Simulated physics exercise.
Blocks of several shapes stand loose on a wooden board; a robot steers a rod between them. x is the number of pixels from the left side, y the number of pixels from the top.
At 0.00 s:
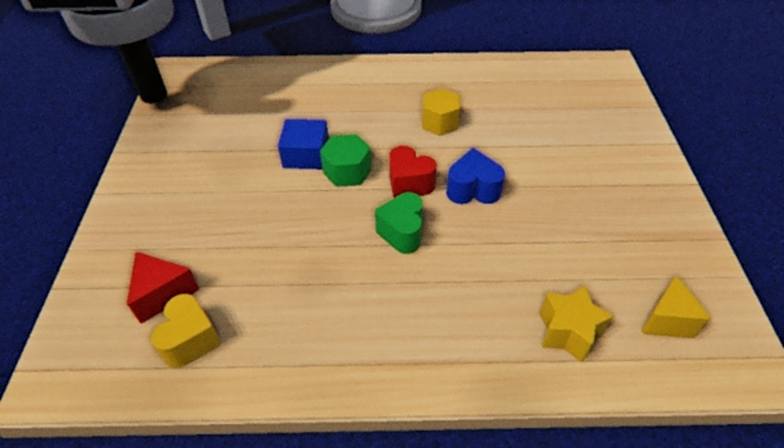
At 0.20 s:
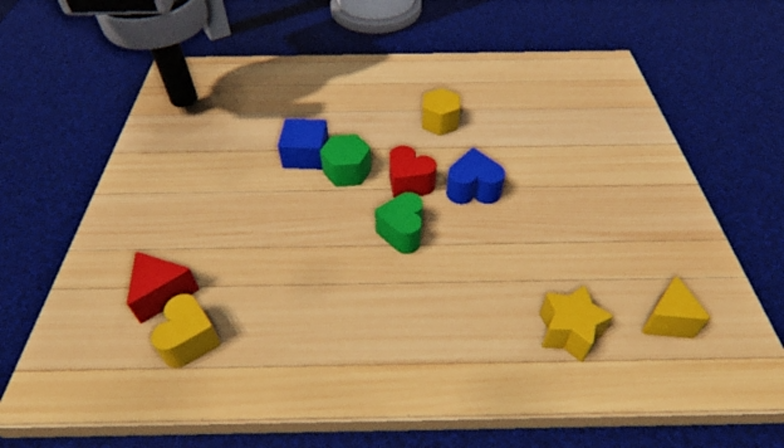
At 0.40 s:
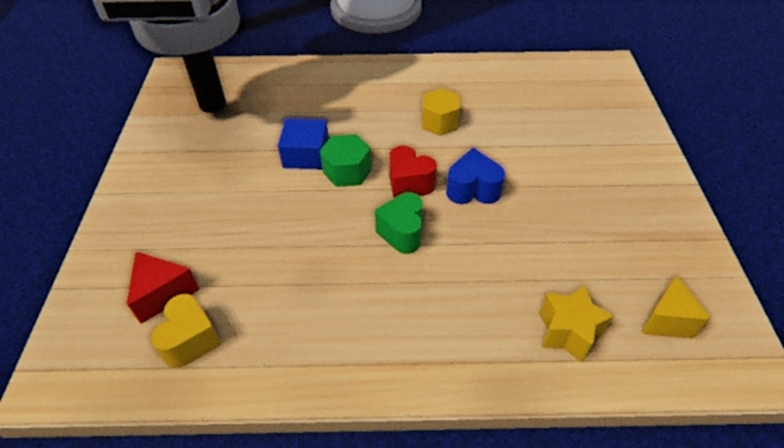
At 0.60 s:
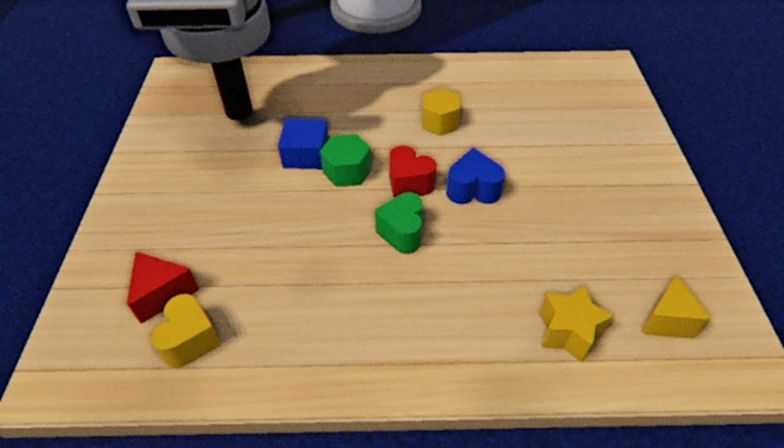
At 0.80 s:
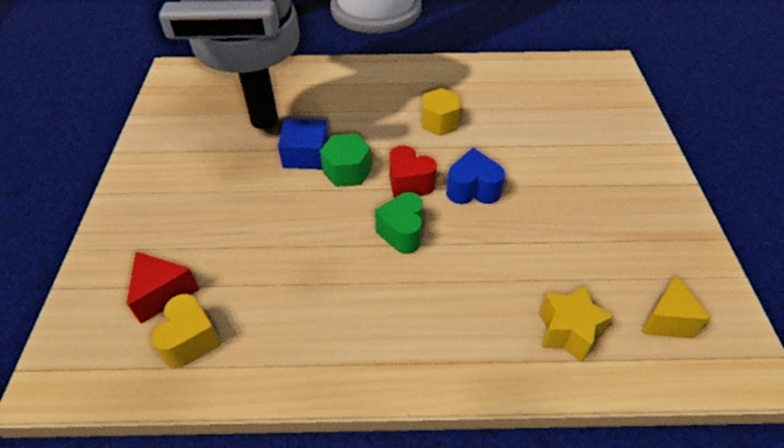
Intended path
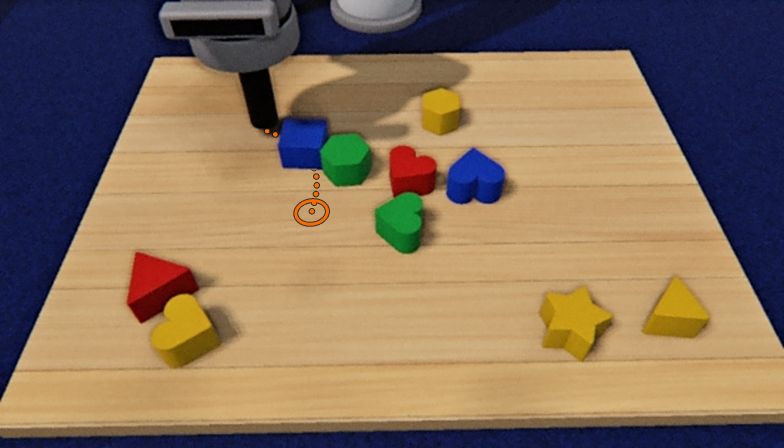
On a wooden board scattered with colourful blocks, a robot moved its black rod steadily from the upper left toward the right, drawing close to the blue square block while every block stayed still.
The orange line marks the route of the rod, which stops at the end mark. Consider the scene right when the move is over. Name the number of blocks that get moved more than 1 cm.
It looks like three or more blocks will be pushed more than about 1 cm.
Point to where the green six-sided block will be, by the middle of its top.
Just about (399, 189).
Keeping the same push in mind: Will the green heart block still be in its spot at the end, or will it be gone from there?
It does get moved.
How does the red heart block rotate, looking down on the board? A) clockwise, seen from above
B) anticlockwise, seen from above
B.
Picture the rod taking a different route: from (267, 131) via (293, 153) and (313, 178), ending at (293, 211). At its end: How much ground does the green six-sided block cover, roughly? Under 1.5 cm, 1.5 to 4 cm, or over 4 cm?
My estimate: Beyond 4 cm.
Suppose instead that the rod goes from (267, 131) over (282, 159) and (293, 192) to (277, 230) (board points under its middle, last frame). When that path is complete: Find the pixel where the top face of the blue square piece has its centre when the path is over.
The centre of its top face lies at (326, 149).
The line goes from (267, 131) through (300, 148) and (316, 177) to (312, 212).
On the path given first. One third of the way, rod (298, 138); blue square piece (321, 144), turned 25° clockwise; green six-sided block (362, 159), turned 10° anticlockwise.
Two thirds of the way, rod (315, 168); blue square piece (339, 175), turned 30° clockwise; green six-sided block (389, 182), turned 50° anticlockwise; green heart block (406, 215); red heart block (425, 164), turned 20° anticlockwise.
At the end, rod (310, 202); blue square piece (347, 198); green six-sided block (399, 189), turned 70° anticlockwise; green heart block (414, 221), turned 20° clockwise; red heart block (427, 163), turned 30° anticlockwise.
